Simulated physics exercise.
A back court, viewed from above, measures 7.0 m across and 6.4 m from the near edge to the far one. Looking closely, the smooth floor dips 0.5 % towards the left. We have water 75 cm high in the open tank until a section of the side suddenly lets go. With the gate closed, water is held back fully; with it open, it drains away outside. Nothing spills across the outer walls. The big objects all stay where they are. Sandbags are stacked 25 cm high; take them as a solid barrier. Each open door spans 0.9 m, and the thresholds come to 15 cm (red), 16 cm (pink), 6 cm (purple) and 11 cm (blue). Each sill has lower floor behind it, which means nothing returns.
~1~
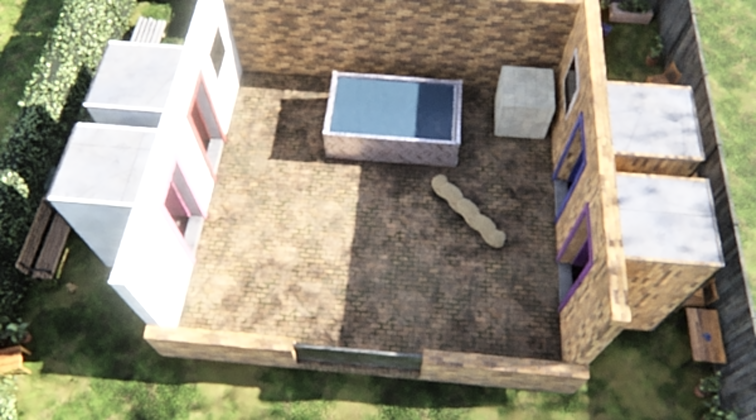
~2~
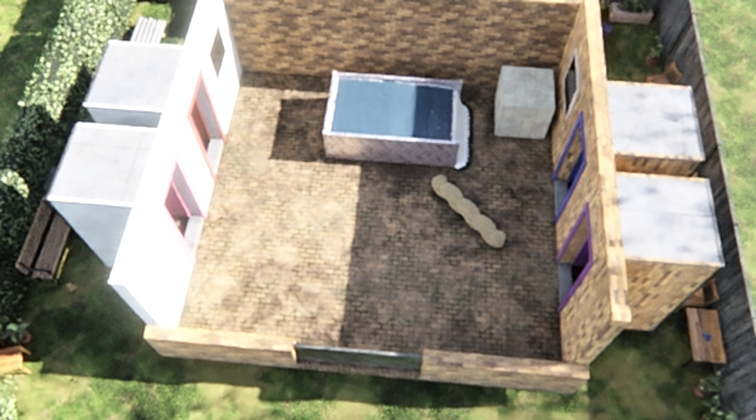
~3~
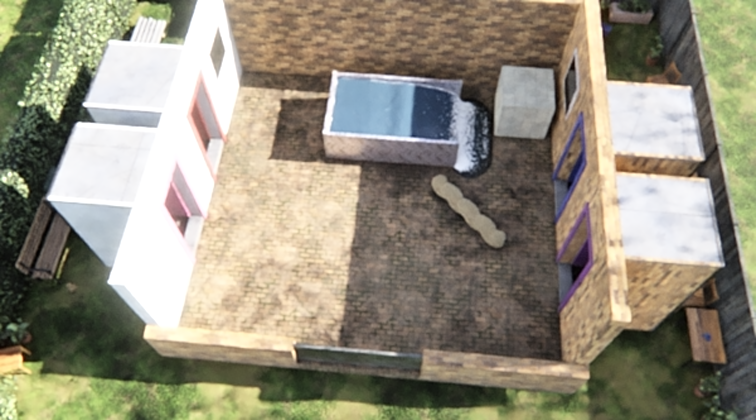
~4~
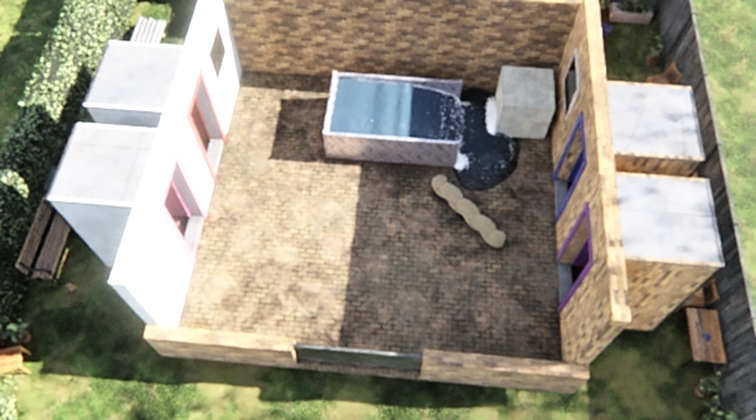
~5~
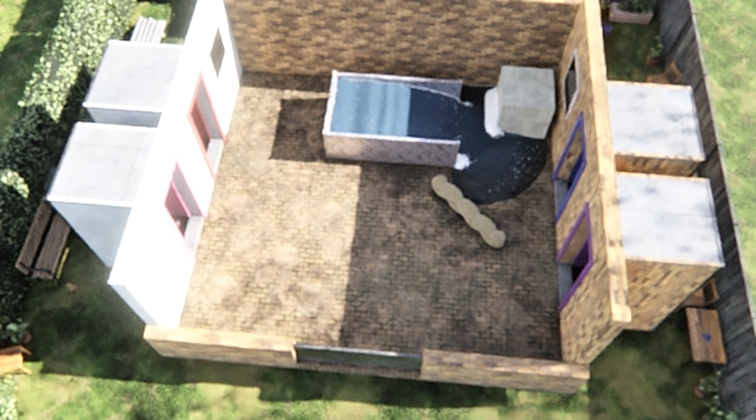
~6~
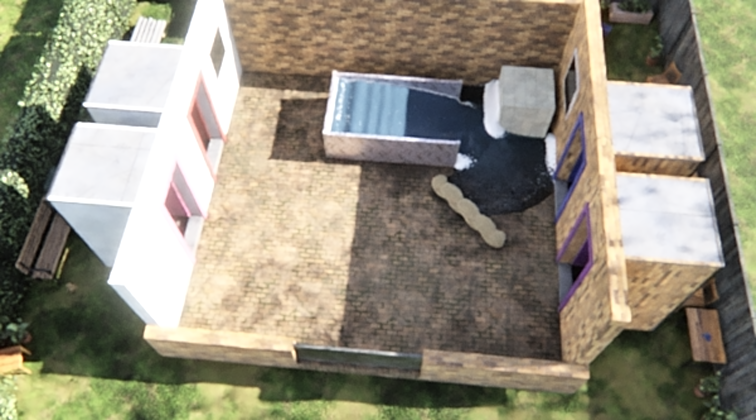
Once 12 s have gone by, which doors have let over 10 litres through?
Taking each door: The red door has not let over 10 litres through; the pink door has not let over 10 litres through; the purple door has let over 10 litres through; the blue door has let over 10 litres through.
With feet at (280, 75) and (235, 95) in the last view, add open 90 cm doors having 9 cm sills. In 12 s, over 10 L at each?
Order as listed: Respected and surpassed.
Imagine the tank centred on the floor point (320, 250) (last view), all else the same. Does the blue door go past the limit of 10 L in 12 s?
In that case blue comes out short of the limit.
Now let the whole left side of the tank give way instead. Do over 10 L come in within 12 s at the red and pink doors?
Red beyond, pink short.
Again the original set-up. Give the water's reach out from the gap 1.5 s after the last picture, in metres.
That works out near 5.0 m.
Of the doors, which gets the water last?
Pink.
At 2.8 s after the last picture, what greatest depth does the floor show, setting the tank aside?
About 32 cm.
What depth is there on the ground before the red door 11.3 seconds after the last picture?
Roughly 8.5 centimetres.
Then, 0.7 s after the last picture water covers 15 % of the floor and is deepest (50 cm) near (486, 129); red door not reached, pink door not reached, purple door not reached, blue door 26 cm at the sill, 15 L in.
Then, 1.5 s after the last picture water covers 25 % of the floor and is deepest (52 cm) near (544, 100); red door not reached, pink door not reached, purple door 10 cm at the sill, 0 L in, blue door 28 cm at the sill, 87 L in.
Then, 2.8 s after the last picture water covers 40 % of the floor and is deepest (32 cm) near (528, 99); red door not reached, pink door not reached, purple door 10 cm at the sill, 12 L in, blue door 20 cm at the sill, 170 L in.
Then, 6.3 s after the last picture water covers 85 % of the floor and is deepest (18 cm) near (196, 331); red door 5 cm at the sill, 0 L in, pink door 7 cm at the sill, 0 L in, purple door 7 cm at the sill, 44 L in, blue door 10 cm at the sill, 199 L in.
Then, 11.3 s after the last picture water covers 95 % of the floor and is deepest (11 cm) near (233, 111); red door 8 cm at the sill, 0 L in, pink door 8 cm at the sill, 0 L in, purple door 4 cm at the sill, 47 L in, blue door 6 cm at the sill, 199 L in.
